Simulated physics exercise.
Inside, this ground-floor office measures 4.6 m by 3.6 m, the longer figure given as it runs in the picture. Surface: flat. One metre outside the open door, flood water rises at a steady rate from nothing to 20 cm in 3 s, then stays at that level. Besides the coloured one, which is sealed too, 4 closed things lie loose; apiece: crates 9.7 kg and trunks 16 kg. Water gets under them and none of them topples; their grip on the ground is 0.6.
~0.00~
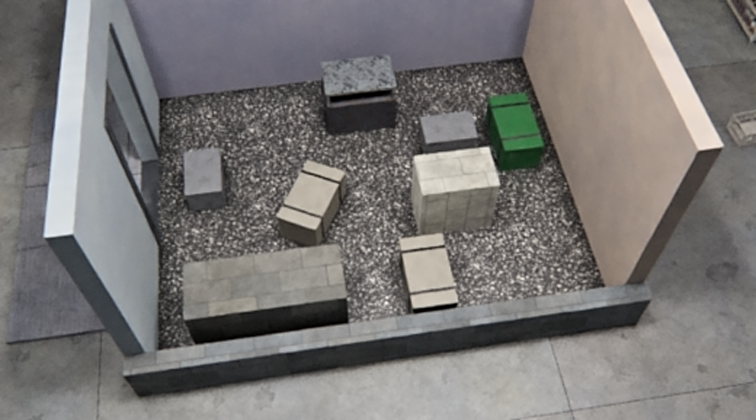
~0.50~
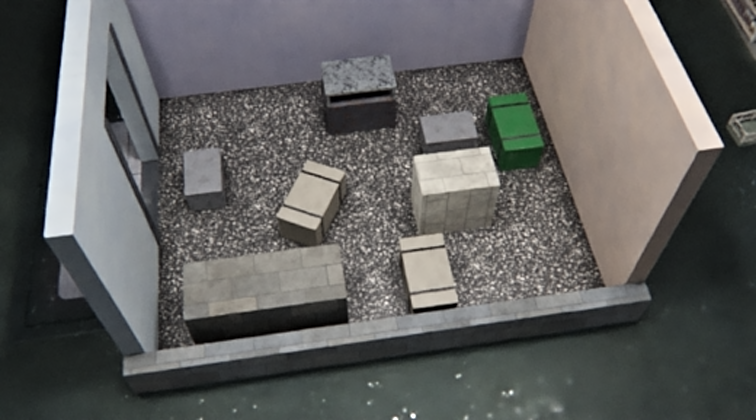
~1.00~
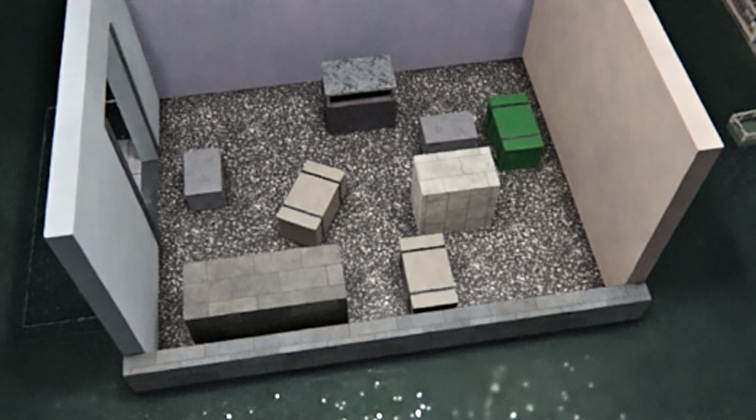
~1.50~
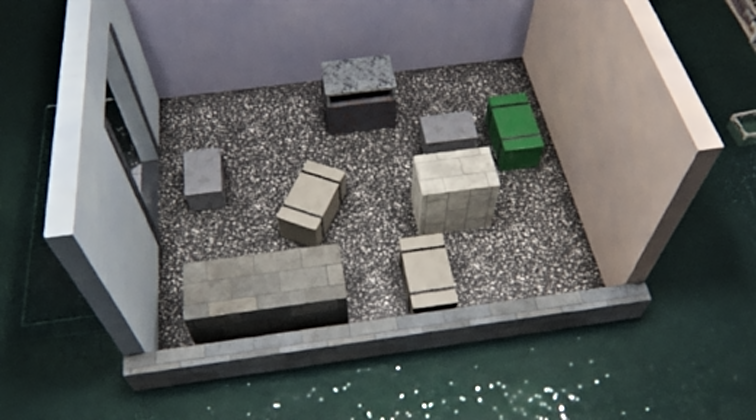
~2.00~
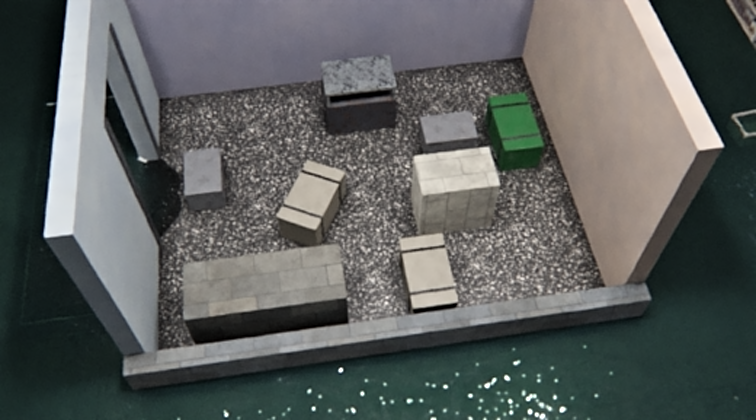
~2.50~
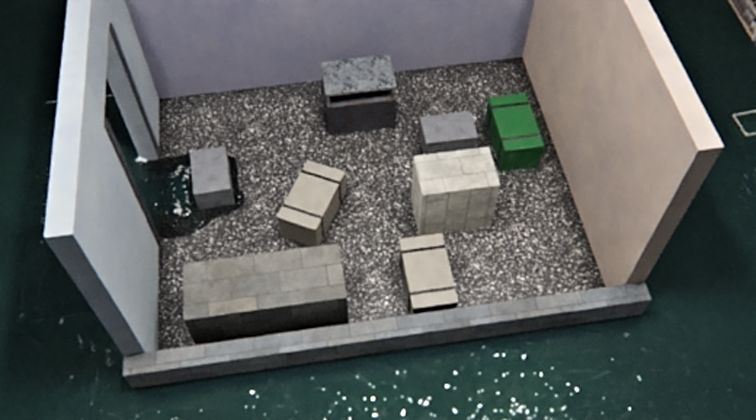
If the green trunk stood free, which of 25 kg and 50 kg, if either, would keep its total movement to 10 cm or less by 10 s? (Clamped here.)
Only 50 kg would.
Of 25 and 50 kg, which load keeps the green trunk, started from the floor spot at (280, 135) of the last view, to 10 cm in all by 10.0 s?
Result: Heavy passes, light fails.
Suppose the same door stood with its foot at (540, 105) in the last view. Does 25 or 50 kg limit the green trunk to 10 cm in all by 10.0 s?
That way, only the big mass suffices.
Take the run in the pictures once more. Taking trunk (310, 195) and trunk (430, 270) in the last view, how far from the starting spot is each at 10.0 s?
One is off by 200 cm, the other by 150 cm, in the order asked.
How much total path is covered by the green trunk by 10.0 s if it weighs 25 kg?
Close to 80 centimetres all told.
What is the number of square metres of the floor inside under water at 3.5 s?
Somewhere around 3.5 m2, roughly.
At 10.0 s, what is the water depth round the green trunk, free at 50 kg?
9 cm, roughly.
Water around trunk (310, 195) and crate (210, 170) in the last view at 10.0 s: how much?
Roughly 9 and 10 cm.
After 3.5 s the green trunk would be 0 cm from its start with 25 kg and 0 cm from its start with 50 kg; 0 cm of water round it then.
After 4.5 s the green trunk would be 0 cm from its start with 25 kg and 0 cm from its start with 50 kg; 0 cm of water round it then.
After 7.0 s the green trunk would be 0 cm from its start with 25 kg and 0 cm from its start with 50 kg; 3 cm of water round it then.
After 10.0 s the green trunk would be 66 cm from its start with 25 kg and 0 cm from its start with 50 kg; 9 cm of water round it then.
